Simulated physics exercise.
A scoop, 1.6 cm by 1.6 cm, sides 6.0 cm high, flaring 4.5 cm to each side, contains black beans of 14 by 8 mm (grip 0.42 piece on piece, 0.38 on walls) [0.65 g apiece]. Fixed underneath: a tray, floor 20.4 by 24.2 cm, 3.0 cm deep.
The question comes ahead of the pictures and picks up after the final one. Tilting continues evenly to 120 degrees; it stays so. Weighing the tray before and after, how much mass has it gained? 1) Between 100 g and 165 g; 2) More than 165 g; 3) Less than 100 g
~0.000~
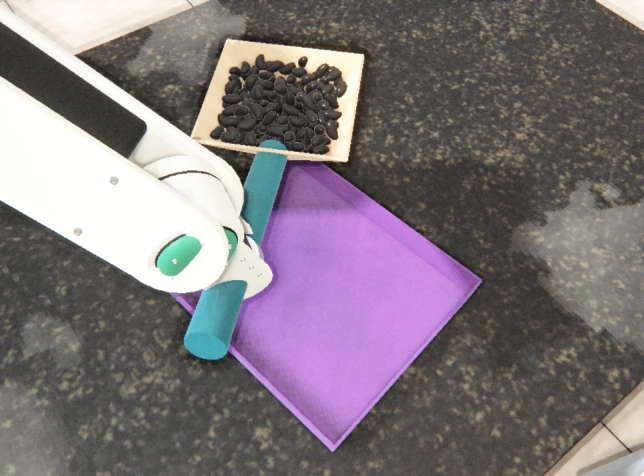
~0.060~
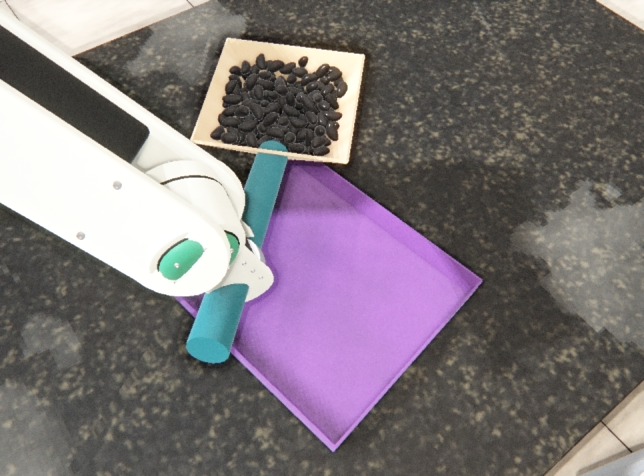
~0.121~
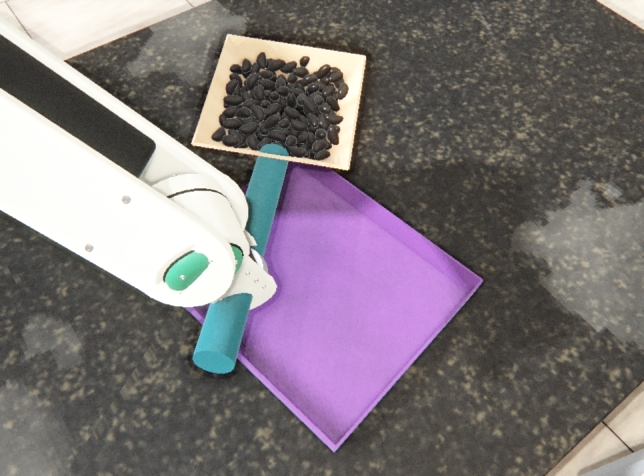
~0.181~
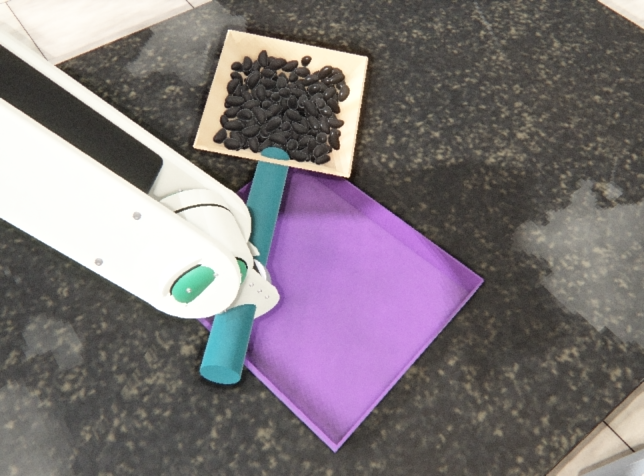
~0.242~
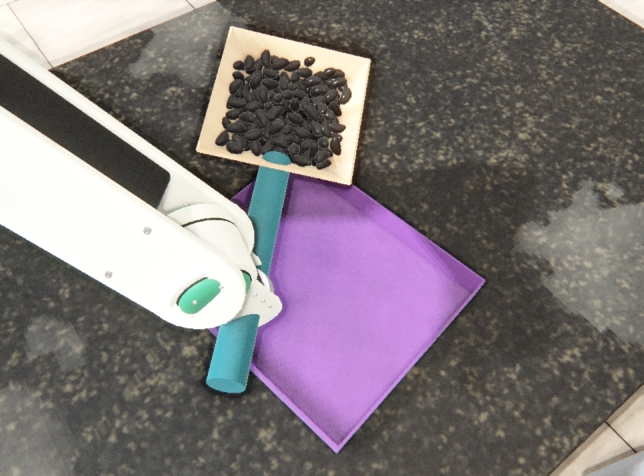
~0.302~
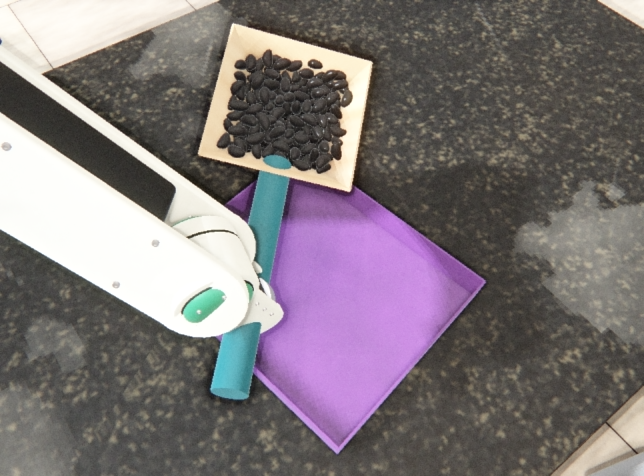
The answer is 1.
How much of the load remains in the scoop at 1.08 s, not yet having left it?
Load remaining: Approx. 25 %.
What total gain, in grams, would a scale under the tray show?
I'd expect close to 140 g.
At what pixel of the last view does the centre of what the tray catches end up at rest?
(348, 323), roughly.
Then, at 0.73 s, tilt 55 degrees; 0 g in the tray, scoop holds 100 %.
Then, at 1.08 s, tilt 84 degrees; 74 g in the tray, scoop holds 25 %.
After 1.41 s, tilt 112 degrees; 142 g in the tray, scoop holds 0 %.
Then, at 1.72 s, tilt 120 degrees; 142 g in the tray, scoop holds 0 %.
In the end, at 2.0 s, 142 g in the tray, scoop holds 0 %.
